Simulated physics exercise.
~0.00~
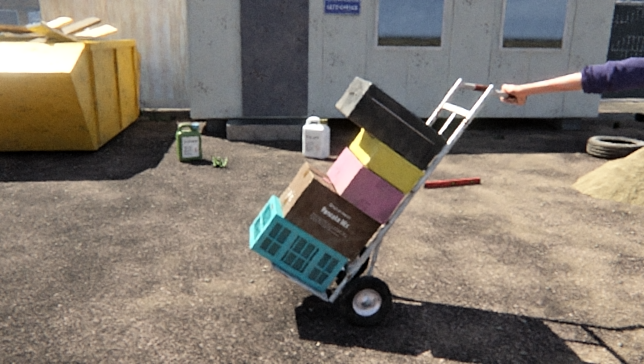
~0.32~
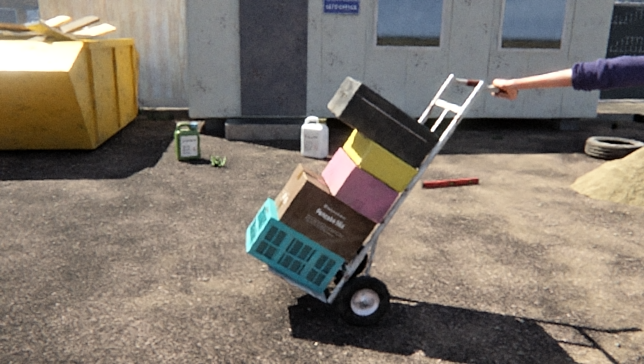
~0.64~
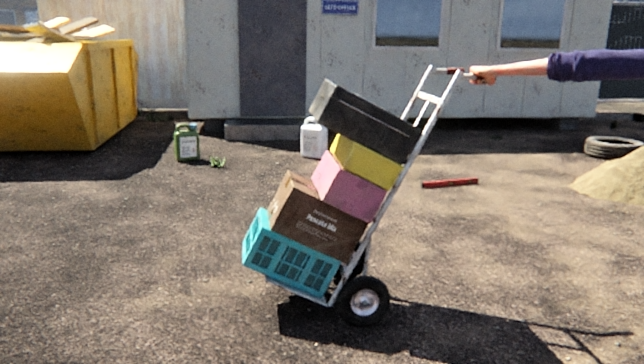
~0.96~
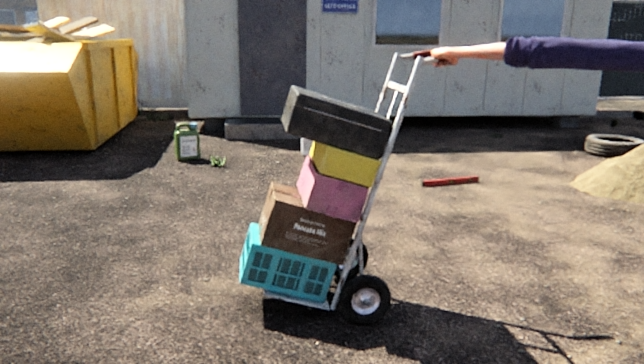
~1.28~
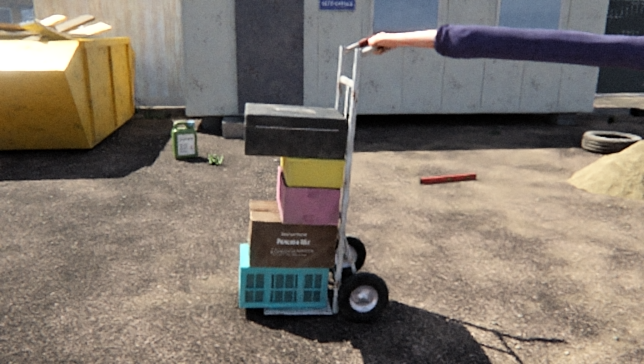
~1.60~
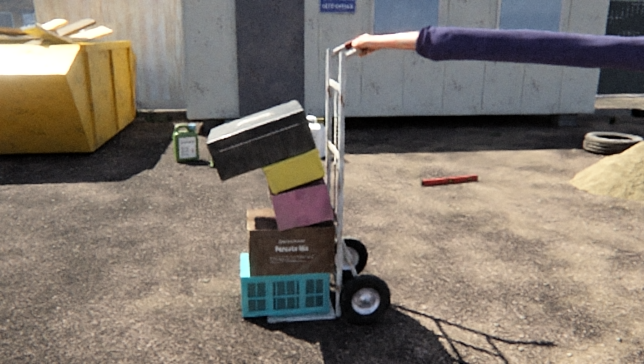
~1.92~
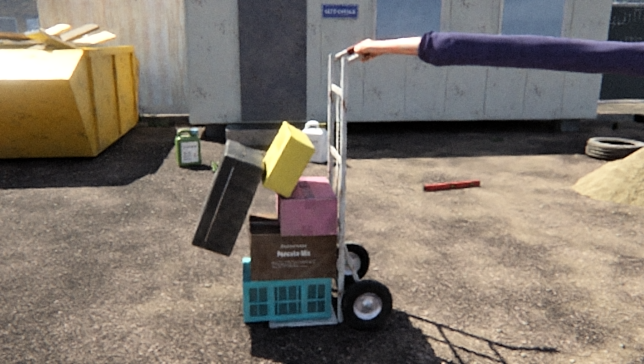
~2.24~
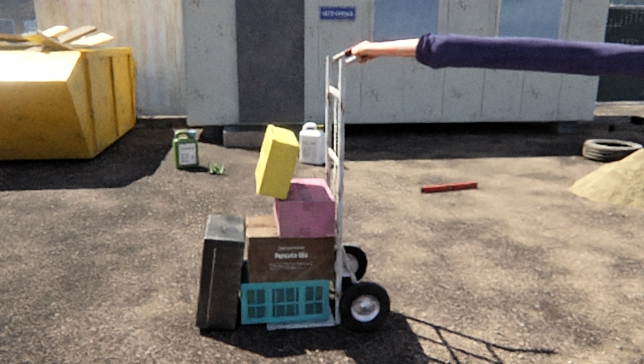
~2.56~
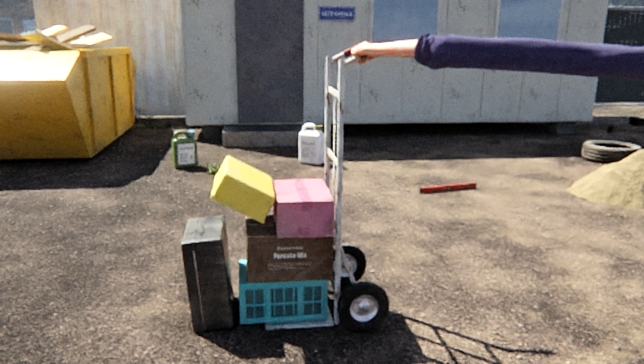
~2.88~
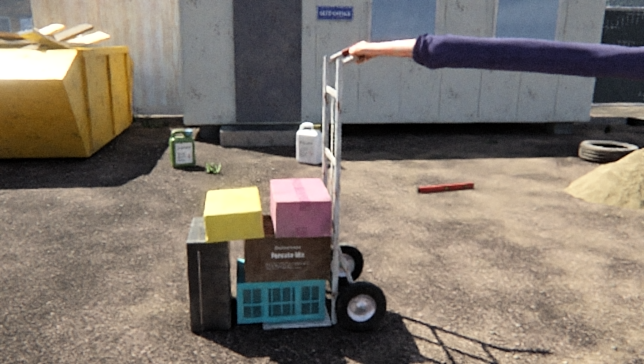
In a paved yard, an outstretched arm swung a tilted hand truck upright, and the black box on top toppled off the left side to the ground, followed by the yellow one, which came to rest on it while the pink, brown and turquoise ones stayed stacked.
